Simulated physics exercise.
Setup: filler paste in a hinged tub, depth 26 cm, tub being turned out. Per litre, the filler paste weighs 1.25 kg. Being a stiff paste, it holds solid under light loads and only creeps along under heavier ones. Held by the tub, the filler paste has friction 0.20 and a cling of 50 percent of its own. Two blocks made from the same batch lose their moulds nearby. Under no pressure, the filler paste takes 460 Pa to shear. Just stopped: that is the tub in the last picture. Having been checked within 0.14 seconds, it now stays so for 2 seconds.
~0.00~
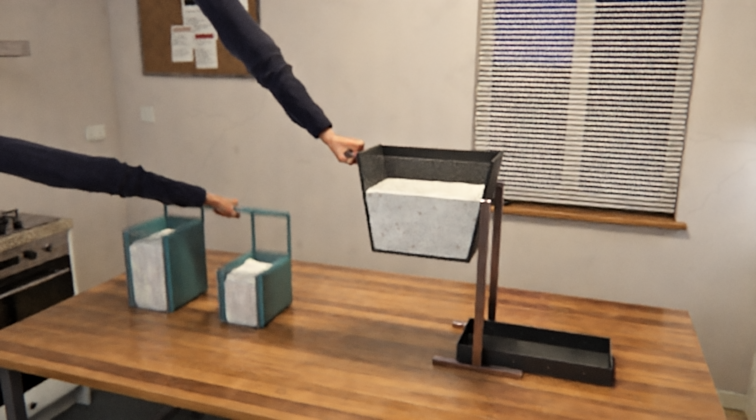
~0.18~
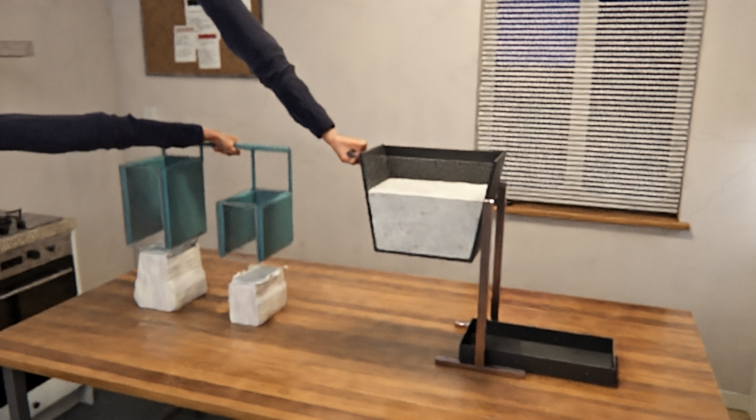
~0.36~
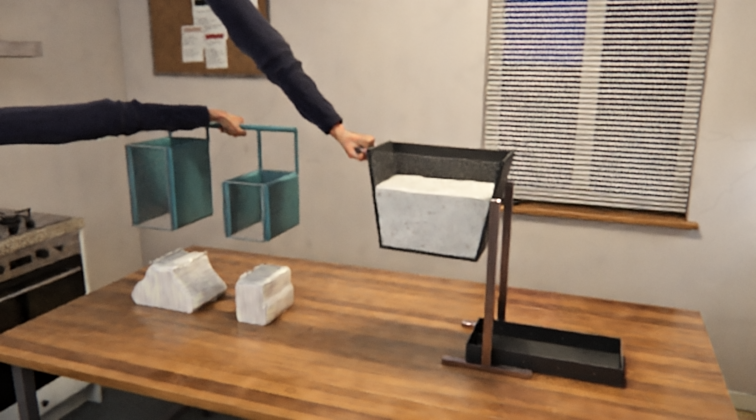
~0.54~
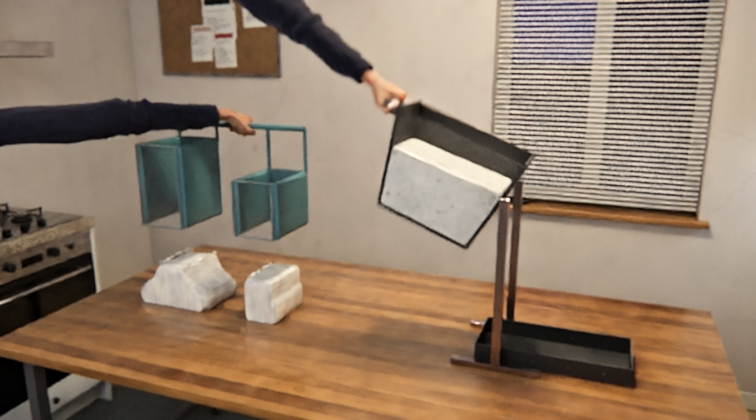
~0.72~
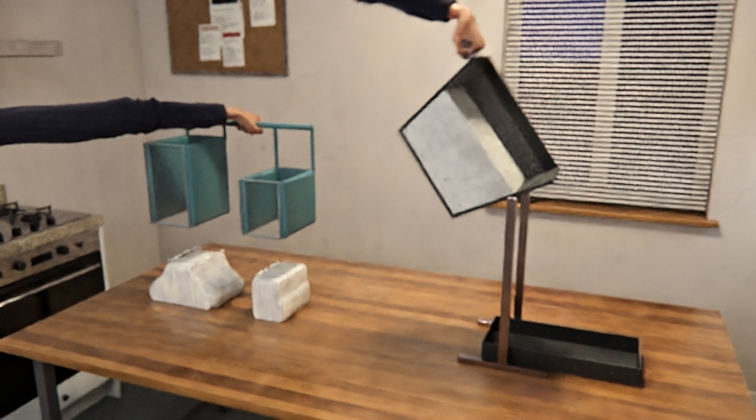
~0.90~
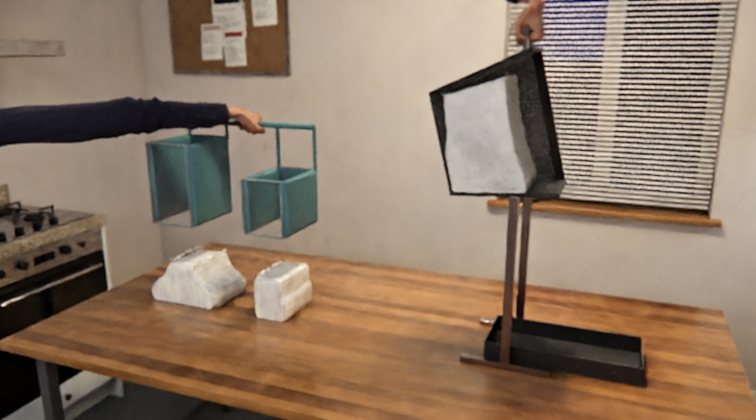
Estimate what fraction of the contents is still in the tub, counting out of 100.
Roughly 63 out of 100.
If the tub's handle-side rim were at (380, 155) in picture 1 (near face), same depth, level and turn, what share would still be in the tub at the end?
I'd put it at close to 90 per cent.
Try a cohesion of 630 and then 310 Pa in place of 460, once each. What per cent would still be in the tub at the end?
About 85 % first, about 55 % second.
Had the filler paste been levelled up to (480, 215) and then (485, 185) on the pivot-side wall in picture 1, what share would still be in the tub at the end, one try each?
Close to 85 percent the first time and close to 50 percent the second.
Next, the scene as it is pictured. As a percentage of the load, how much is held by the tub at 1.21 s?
Roughly 80 per cent.
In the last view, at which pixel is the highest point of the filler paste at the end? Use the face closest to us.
Roughly at pixel (475, 144).
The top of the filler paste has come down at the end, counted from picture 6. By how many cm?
16 cm or so.
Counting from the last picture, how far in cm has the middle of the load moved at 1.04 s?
5 cm.
By 1.04 s, the tub is at 76 degrees and holds 100 %.
By 1.21 s, the tub is at 76 degrees and holds 80 %.
By 1.38 s, the tub is at 76 degrees and holds 65 %.
By 1.55 s, the tub is at 76 degrees and holds 63 %.
By 2.90 s, at the end, the tub is at 76 degrees and holds 63 %.
